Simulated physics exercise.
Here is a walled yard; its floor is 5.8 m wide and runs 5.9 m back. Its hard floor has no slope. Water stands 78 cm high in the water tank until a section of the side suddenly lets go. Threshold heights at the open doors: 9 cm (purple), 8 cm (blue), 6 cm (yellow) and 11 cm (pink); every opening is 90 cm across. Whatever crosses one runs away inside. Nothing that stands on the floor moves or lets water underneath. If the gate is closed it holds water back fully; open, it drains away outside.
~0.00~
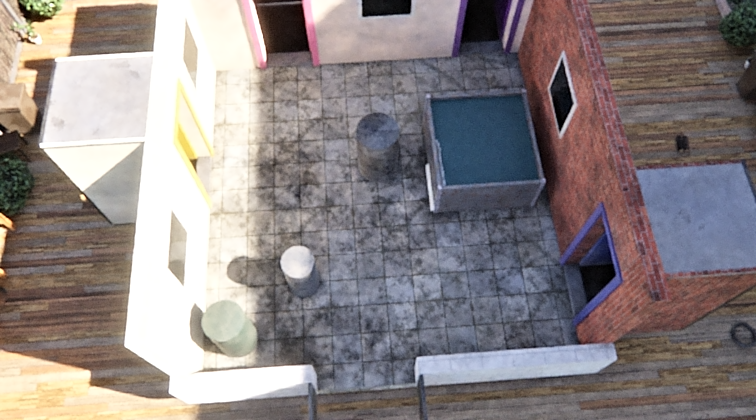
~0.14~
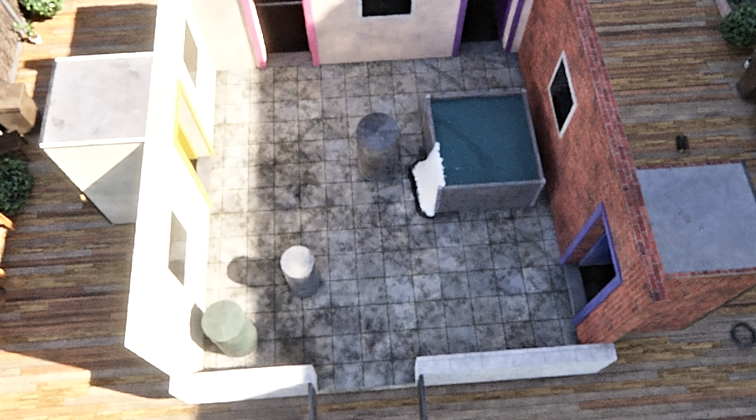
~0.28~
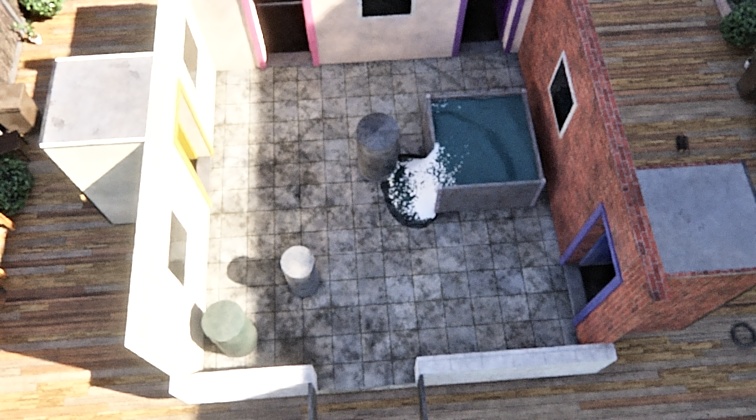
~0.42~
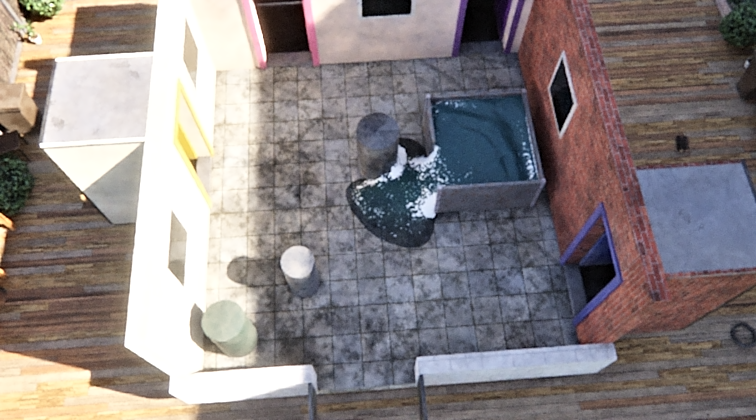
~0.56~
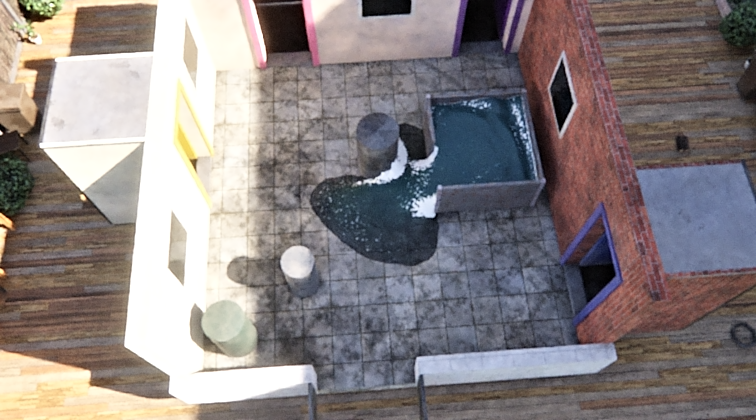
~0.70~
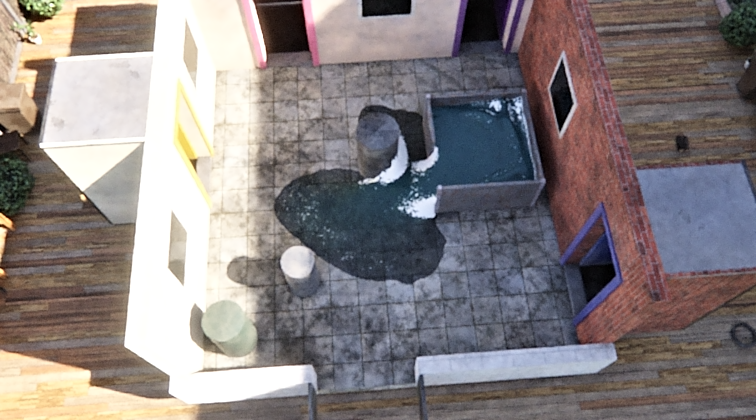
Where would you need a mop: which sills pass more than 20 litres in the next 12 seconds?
Door by door: At the purple door it stays under the limit; at the blue door it keeps below the limit; at the yellow door it exceeds the limit; at the pink door it keeps below the limit.
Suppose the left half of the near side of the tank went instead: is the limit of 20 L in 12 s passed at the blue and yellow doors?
Then: Blue over, yellow below.
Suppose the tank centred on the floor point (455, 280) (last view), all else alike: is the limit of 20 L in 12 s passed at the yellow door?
Against that limit: Yellow under.
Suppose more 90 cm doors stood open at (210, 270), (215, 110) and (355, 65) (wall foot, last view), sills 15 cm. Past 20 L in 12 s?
In that order: Past it, under, under.
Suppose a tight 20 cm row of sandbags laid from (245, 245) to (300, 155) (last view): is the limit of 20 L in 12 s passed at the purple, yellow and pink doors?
Then: Purple under, yellow below, pink not over.
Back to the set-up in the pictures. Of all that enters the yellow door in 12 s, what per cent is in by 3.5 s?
About 65 per cent.
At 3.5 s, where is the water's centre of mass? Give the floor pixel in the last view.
Near (363, 207).
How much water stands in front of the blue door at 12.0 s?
About 3.0 cm.
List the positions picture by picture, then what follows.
The first frame shows still water, 78 cm deep, in the water tank at (483, 140).
In the second frame, water pours out at (436, 179) and has run 0.5 m, to (432, 216); typically 9 cm deep outside, 78 cm at the water tank's back.
In the third frame, the front is at (386, 181), 0.8 m from the gap at (435, 181); 0.8 m2 of floor is under water; 78 cm left at the back of the water tank.
In the fourth frame, water pours out at (435, 181) and has run 1.4 m, to (353, 202); typically 11 cm deep outside, 72 cm at the water tank's back.
In the fifth frame, water pours out at (435, 181) and has run 2.1 m, to (315, 202); typically 7 cm deep outside, 65 cm at the water tank's back.
In the sixth frame, the front is at (280, 210), 2.7 m from the gap at (435, 181); 4.5 m2 of floor is under water; 67 cm left at the back of the water tank.
After 1.4 s water covers 40 % of the floor and is deepest (44 cm) near (386, 181); purple door not reached, blue door not reached, yellow door 6 cm at the sill, 1 L in, pink door not reached.
After 2.2 s water covers 50 % of the floor and is deepest (34 cm) near (219, 270); purple door 2 cm at the sill, 0 L in, blue door not reached, yellow door 16 cm at the sill, 19 L in, pink door 2 cm at the sill, 0 L in.
After 3.5 s water covers 55 % of the floor and is deepest (30 cm) near (203, 371); purple door 3 cm at the sill, 0 L in, blue door not reached, yellow door 12 cm at the sill, 56 L in, pink door 3 cm at the sill, 0 L in.
After 7.0 s water covers 90 % of the floor and is deepest (14 cm) near (577, 355); purple door 3 cm at the sill, 0 L in, blue door 6 cm at the sill, 0 L in, yellow door 8 cm at the sill, 81 L in, pink door 9 cm at the sill, 0 L in.
After 12.0 s water covers 95 % of the floor and is deepest (11 cm) near (544, 199); purple door 10 cm at the sill, 2 L in, blue door 3 cm at the sill, 1 L in, yellow door 5 cm at the sill, 83 L in, pink door 5 cm at the sill, 0 L in.
